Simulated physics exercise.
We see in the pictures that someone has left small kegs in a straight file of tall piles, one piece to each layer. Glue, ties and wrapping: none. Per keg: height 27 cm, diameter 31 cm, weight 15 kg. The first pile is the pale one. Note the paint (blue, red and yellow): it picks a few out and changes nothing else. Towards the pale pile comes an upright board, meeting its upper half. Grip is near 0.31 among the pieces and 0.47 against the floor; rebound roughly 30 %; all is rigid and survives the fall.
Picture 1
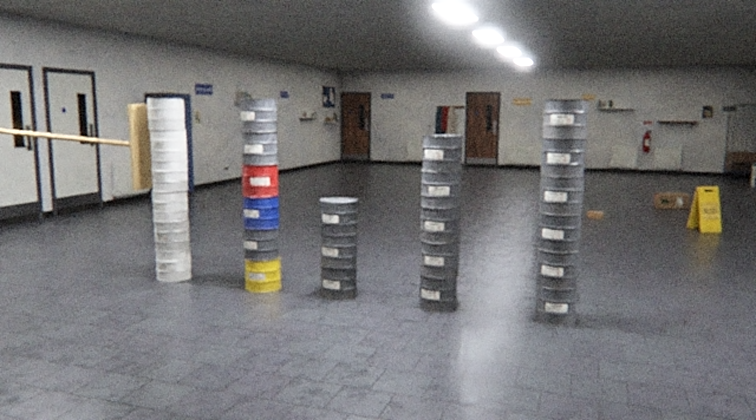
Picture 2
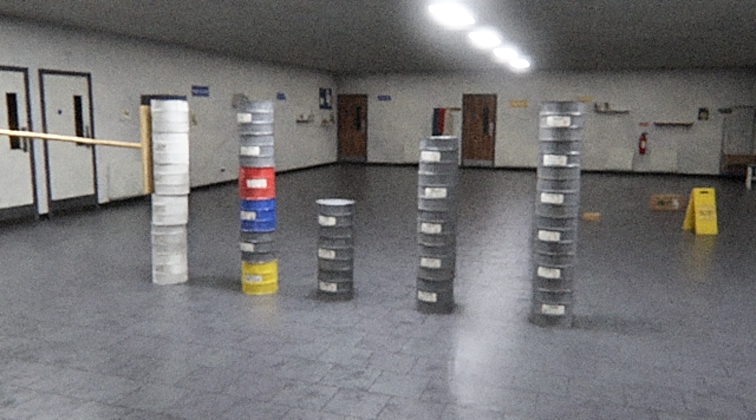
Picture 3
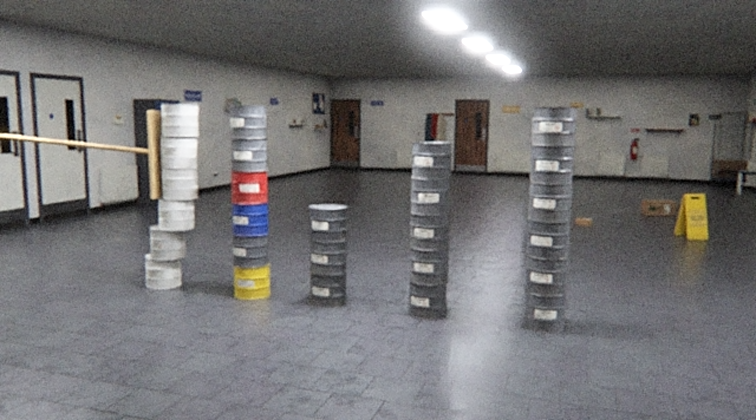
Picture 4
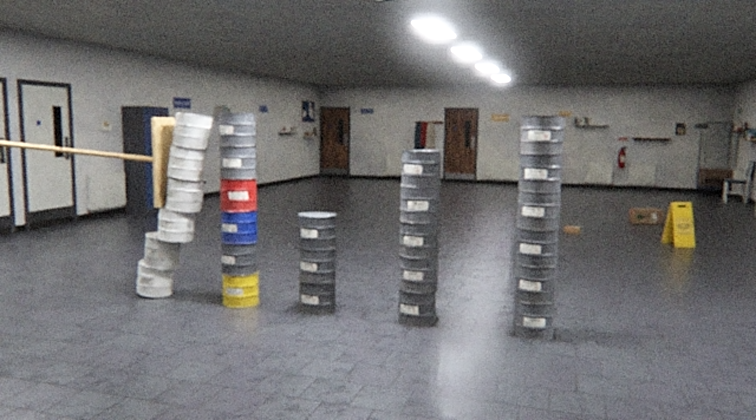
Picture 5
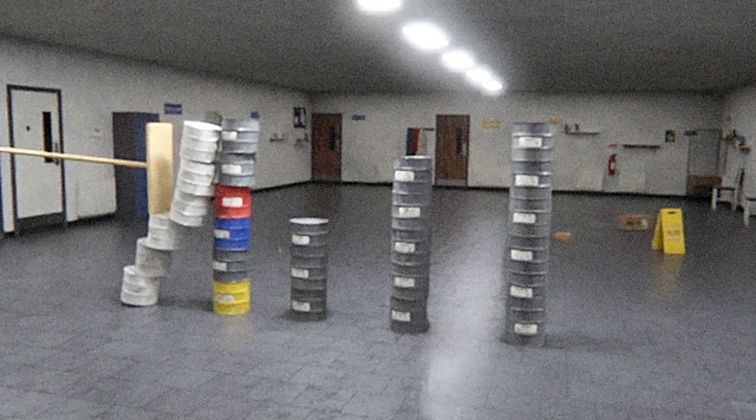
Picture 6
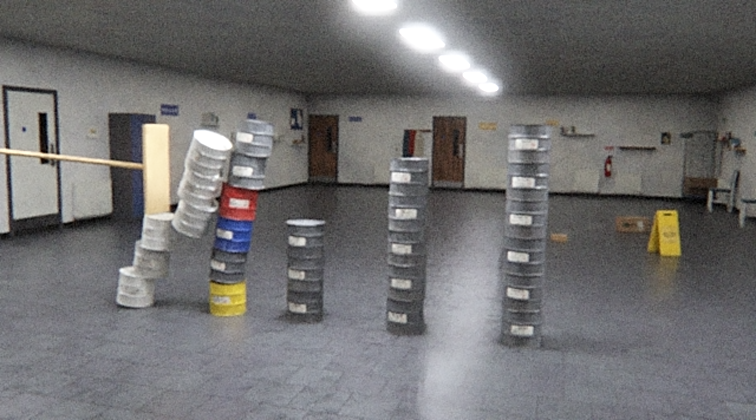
Upright board on a pole pushing a pale stack of kegs rightwards until it leans into the neighbouring stack, tilting it too.
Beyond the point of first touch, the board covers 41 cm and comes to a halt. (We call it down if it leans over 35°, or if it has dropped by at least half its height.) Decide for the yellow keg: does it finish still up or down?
It finishes still up.
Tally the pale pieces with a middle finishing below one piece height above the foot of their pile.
4 pale pieces.
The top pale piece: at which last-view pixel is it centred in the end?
End position: Near (317, 333) px.
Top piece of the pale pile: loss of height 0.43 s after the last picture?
Roughly 110 cm lower.
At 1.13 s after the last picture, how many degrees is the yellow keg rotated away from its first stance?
About 0°.
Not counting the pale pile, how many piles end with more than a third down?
Counted up, you get 1.
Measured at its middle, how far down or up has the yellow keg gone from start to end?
About 0 cm lower.
Then, 0.43 s later than the last frame, 3 of the pale pile down; none of the 20 other kegs down, 5 disturbed; yellow keg unmoved; red keg tilted 24°.
Then, 1.13 s later than the last frame, 3 of the pale pile down; 5 of the 20 other kegs down; yellow keg unmoved; blue keg on its side.
When it is over, 3 of the pale pile down; 5 of the 20 other kegs down; yellow keg unmoved; red keg on its side; blue keg on its side. In pixels of the last frame, middles, yellow keg near (226, 296), red keg near (335, 279).
